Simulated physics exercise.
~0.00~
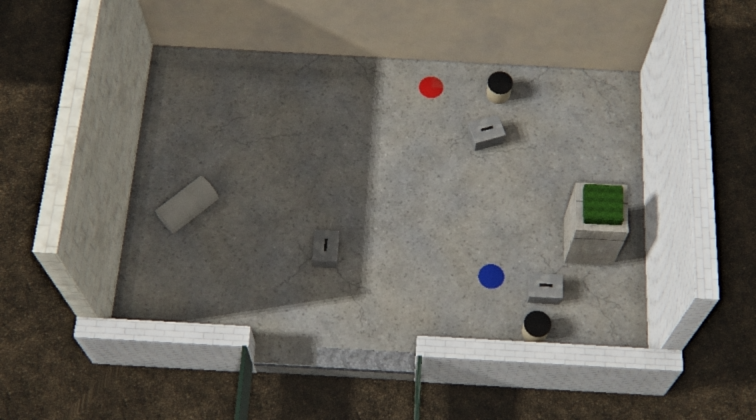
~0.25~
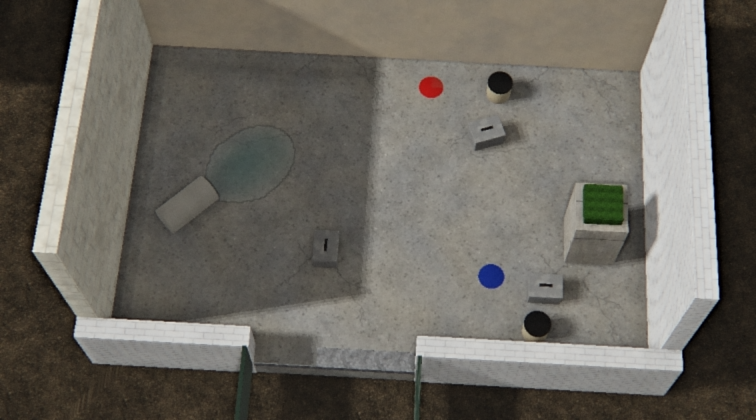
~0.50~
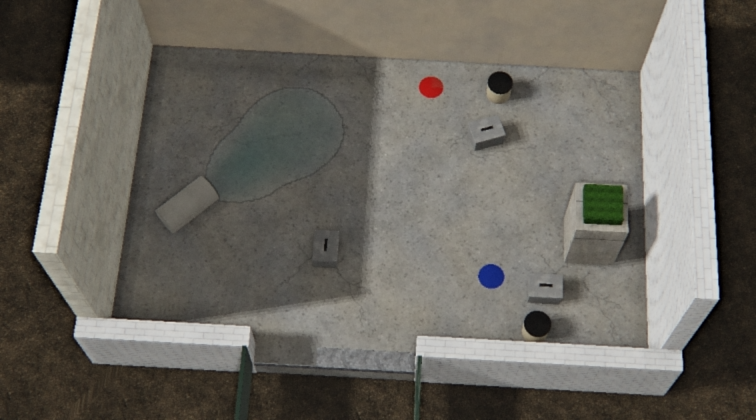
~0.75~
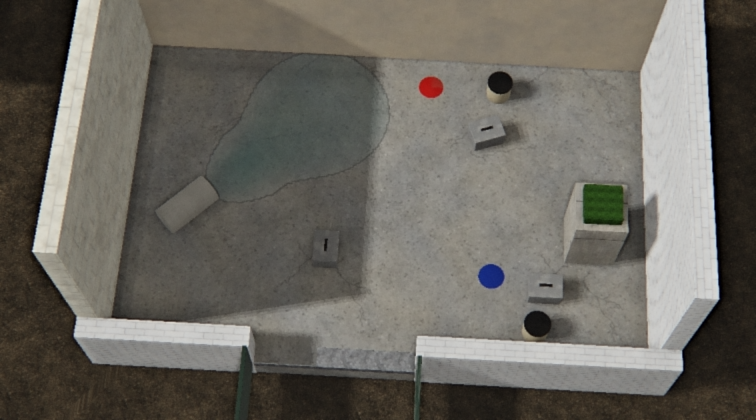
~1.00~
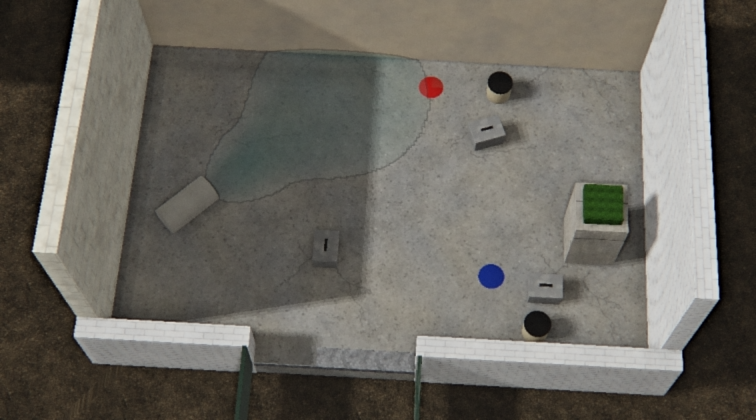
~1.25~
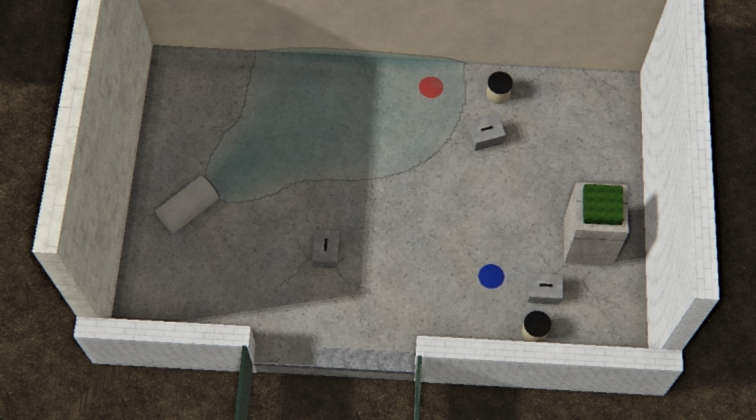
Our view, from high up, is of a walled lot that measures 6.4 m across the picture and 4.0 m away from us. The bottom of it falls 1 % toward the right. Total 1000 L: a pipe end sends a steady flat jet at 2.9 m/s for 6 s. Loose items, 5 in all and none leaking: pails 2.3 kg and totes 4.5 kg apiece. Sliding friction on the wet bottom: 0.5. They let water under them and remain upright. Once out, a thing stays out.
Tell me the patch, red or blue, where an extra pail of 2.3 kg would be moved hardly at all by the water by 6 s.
Put it on blue.
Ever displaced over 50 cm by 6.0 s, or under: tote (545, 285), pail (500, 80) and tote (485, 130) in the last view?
Result by item: Stays closer; goes farther; goes farther.
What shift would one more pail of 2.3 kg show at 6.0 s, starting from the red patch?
Roughly 300 cm.
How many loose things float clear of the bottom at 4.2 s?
At that moment it comes to 1.
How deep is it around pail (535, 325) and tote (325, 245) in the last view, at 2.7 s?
0 and 0 cm.
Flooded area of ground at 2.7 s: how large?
About 9.5 m2.
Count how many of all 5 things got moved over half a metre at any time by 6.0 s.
The number is 2.
After 1.8 s on red it would be 81 cm off in 7 cm of water; on blue it would be 0 cm off in 0 cm of water.
After 2.7 s on red it would be 257 cm off in 6 cm of water; on blue it would be 0 cm off in 0 cm of water.
After 4.2 s on red it would be 237 cm off in 14 cm of water; on blue it would be 0 cm off in 0 cm of water.
After 6.0 s on red it would be 311 cm off in 13 cm of water; on blue it would be 0 cm off in 2 cm of water.
